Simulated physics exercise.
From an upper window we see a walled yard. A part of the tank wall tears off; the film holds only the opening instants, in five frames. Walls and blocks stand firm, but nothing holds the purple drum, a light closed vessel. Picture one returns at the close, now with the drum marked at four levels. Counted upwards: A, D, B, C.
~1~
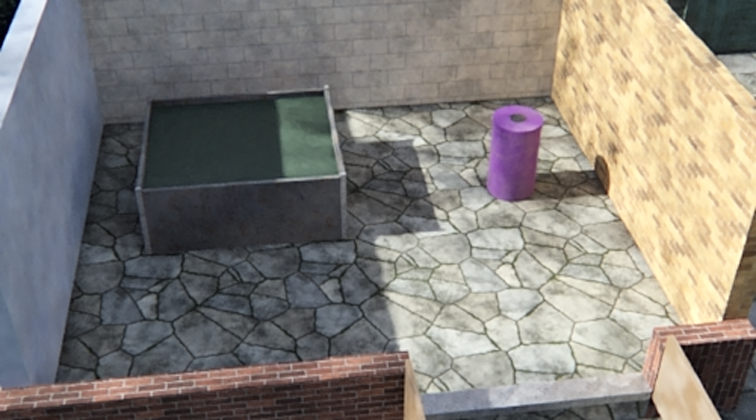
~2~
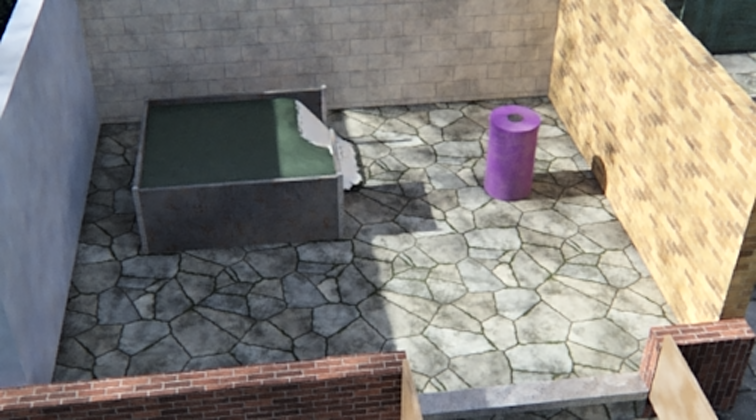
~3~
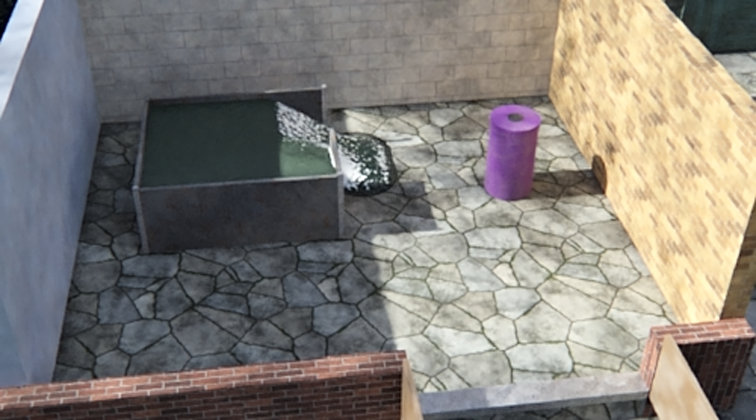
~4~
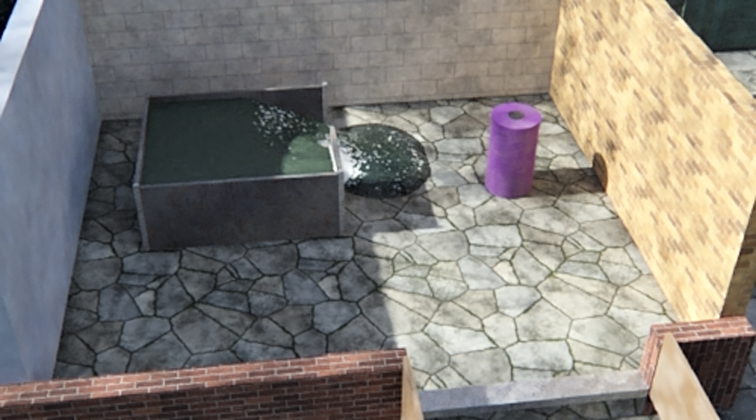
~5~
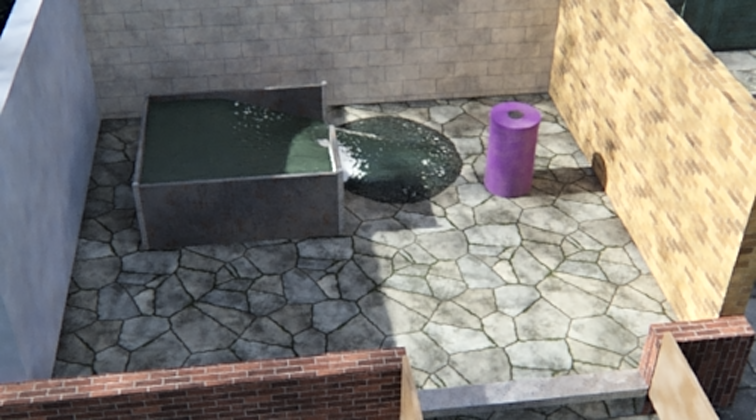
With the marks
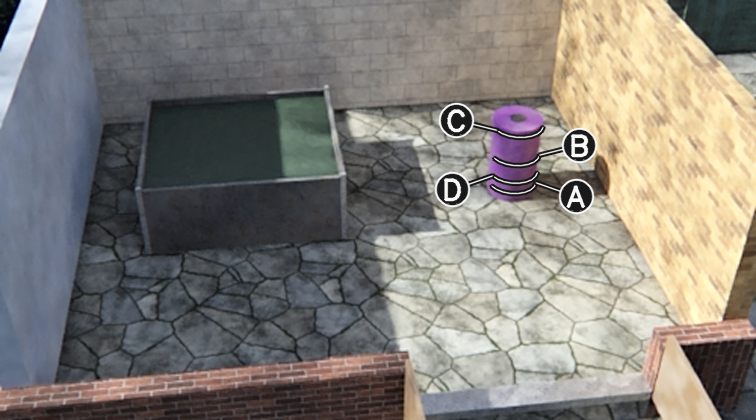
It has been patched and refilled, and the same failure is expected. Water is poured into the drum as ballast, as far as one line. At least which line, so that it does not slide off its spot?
The limit is B.
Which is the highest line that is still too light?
Here it is line D.
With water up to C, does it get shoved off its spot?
No, not at all.
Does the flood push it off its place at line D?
Yes, that goes wrong.
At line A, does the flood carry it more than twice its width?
Yes, it does.
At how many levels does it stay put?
Two.
On the marked copy, A at (518, 193); B at (521, 165); C at (524, 137); D at (519, 183); from the bottom up A, D, B, C.
Choosing A, it is washed out through the gate.
Choosing B, it does not move.
Choosing C, it does not move.
Choosing D, it is pushed about its own width away.
